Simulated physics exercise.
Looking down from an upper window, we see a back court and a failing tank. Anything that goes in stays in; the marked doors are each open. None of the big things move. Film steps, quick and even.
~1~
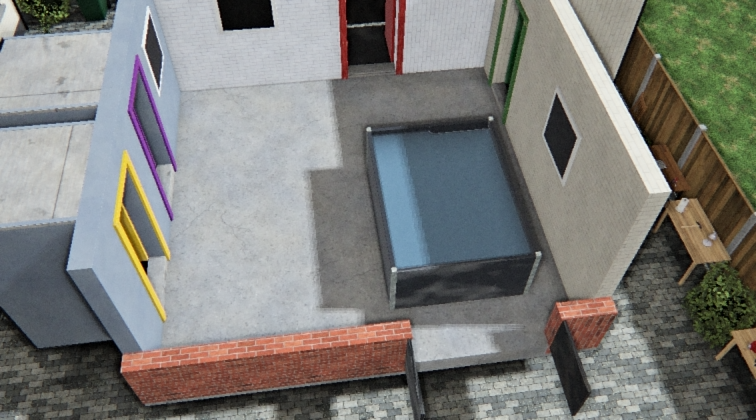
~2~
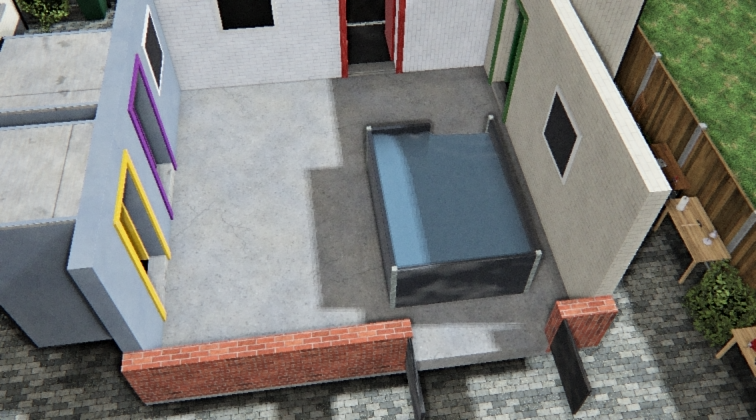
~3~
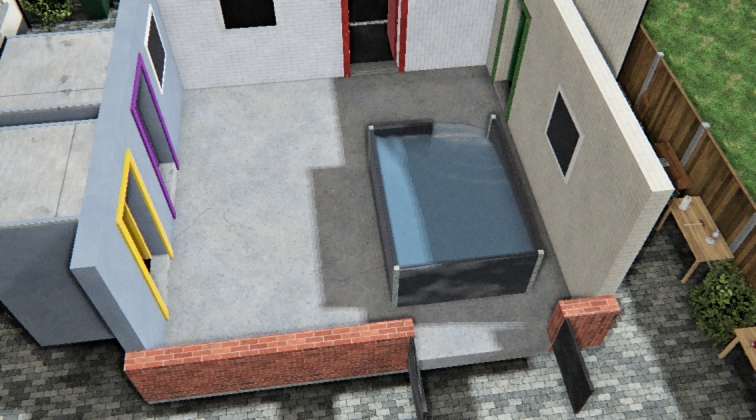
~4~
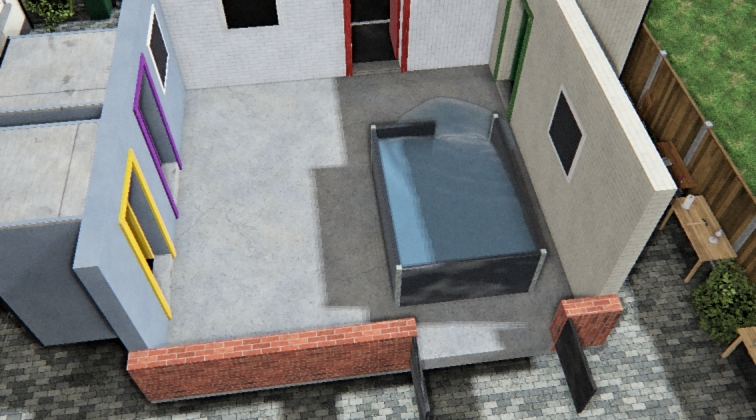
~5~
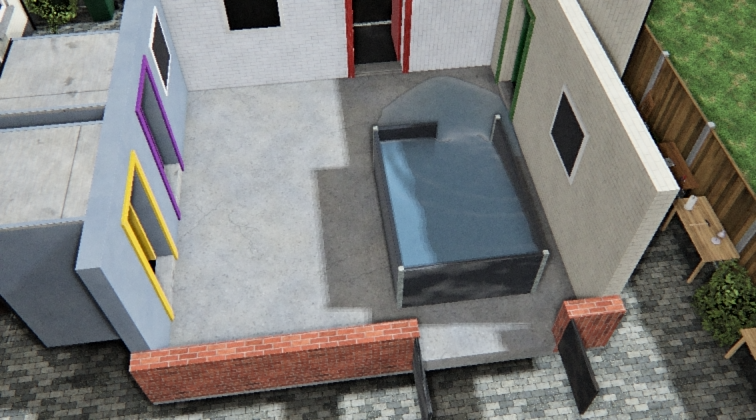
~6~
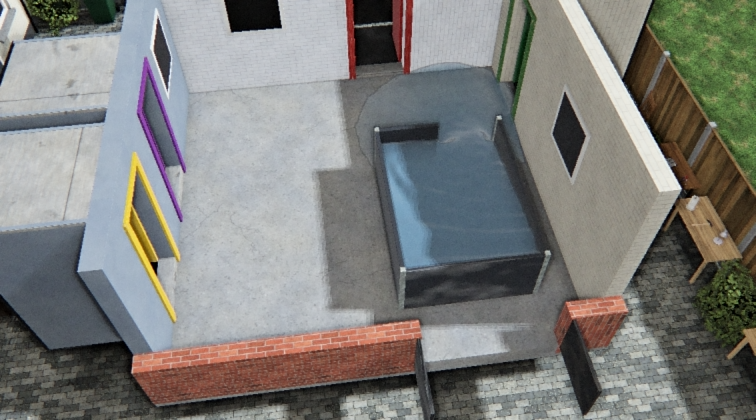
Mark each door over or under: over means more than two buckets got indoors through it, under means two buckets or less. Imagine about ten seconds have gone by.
Red door - over, yellow door - under, purple door - under, green door - over.
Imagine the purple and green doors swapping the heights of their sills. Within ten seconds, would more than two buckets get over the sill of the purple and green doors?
Lab note: Purple door crosses the line; green door crosses the line.
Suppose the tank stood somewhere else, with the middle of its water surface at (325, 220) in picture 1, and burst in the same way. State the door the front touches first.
That's the red-painted one.
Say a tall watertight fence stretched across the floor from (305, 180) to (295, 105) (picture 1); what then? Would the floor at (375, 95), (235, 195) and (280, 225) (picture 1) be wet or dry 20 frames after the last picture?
Results in order: Swamped / bone-dry / bone-dry.
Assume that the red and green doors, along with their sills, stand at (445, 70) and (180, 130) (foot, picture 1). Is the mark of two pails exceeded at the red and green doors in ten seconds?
Well, the red door overflows, but the green door overflows.
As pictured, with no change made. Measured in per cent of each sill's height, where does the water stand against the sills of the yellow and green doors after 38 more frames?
The first sits near 50 in a hundred and the second near 240 in a hundred.
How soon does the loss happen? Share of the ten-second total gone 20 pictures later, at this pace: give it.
Near 50 in a hundred.
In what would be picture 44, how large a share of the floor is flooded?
Roughly 80 percent, I'd say.
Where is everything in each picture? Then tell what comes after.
Still water in the tank at (447, 192), in the first picture.
Water pours out on the tank's far side and has run to a hidden place, in the second picture.
Water pours out on the tank's far side and has run to a hidden place, in the third picture.
The front is at (445, 99), out from the gap on the tank's far side, in the fourth picture.
The front is at (440, 78), out from the gap on the tank's far side, in the fifth picture.
Water pours out on the tank's far side and has run to (476, 68), in the sixth picture.
A moment on, water covers 25 % of the floor; the red door over two buckets in, the yellow door not reached, the purple door not reached, the green door over two buckets in.
Next, water covers 30 % of the floor; the red door far over two buckets in, the yellow door not reached, the purple door not reached, the green door far over two buckets in.
Then, water covers 50 % of the floor; the red door far over two buckets in, the yellow door not reached, the purple door wet at the sill, nothing in, the green door far over two buckets in.
Later, water covers 80 % of the floor; the red door far over two buckets in, the yellow door wet at the sill, nothing in, the purple door wet at the sill, nothing in, the green door far over two buckets in.
In the end, water covers 95 % of the floor; the red door far over two buckets in, the yellow door wet at the sill, nothing in, the purple door wet at the sill, nothing in, the green door far over two buckets in.
